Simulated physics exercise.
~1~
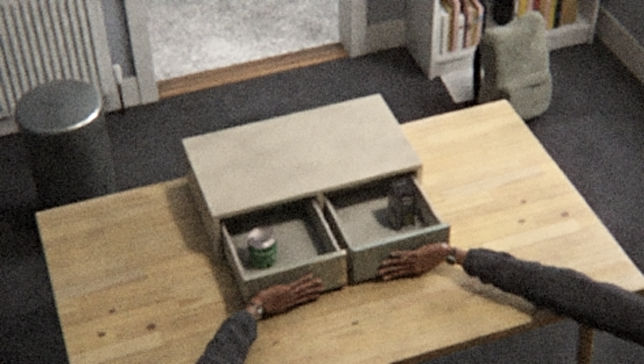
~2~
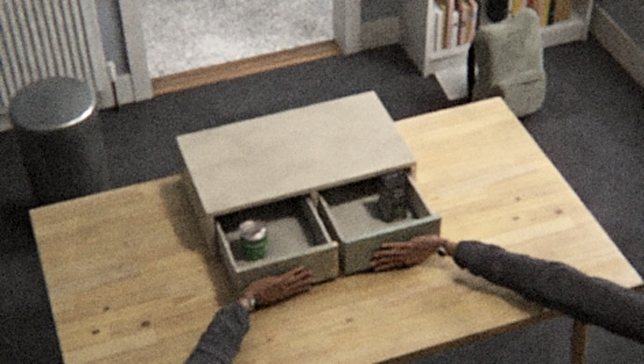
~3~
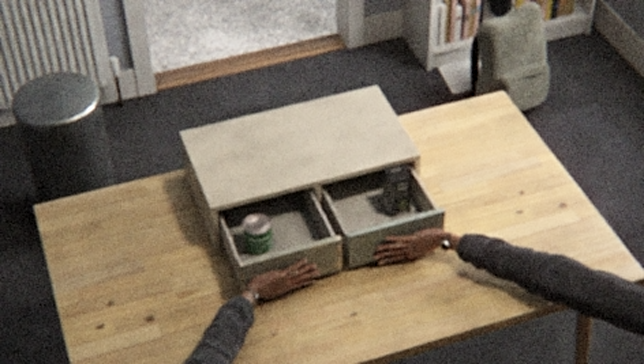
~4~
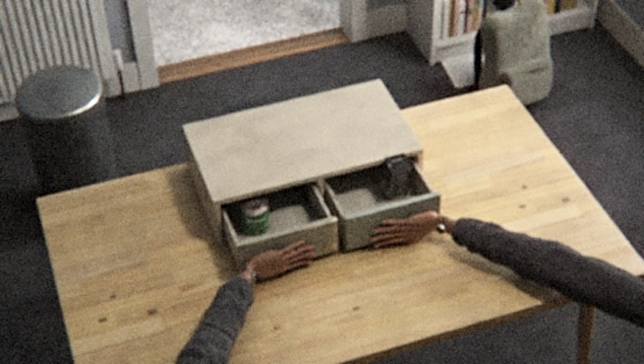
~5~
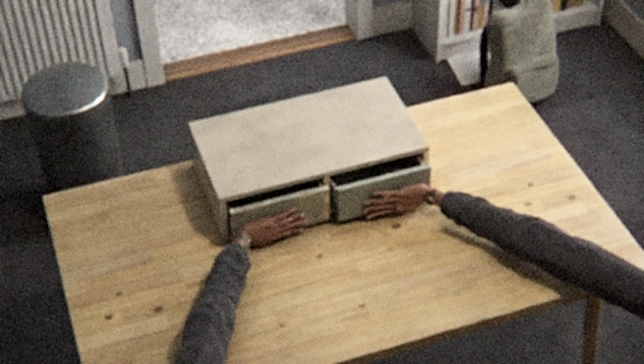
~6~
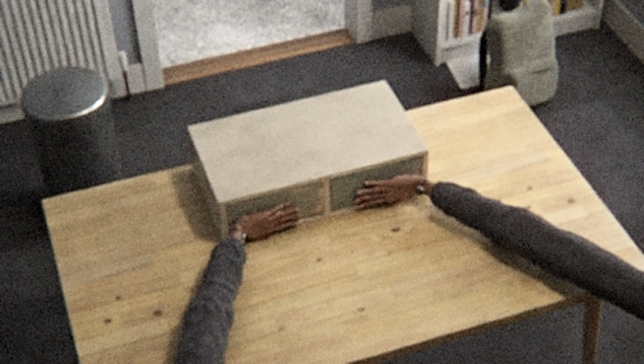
Two hands push both open drawers of a chest, holding small items, until they close fully.
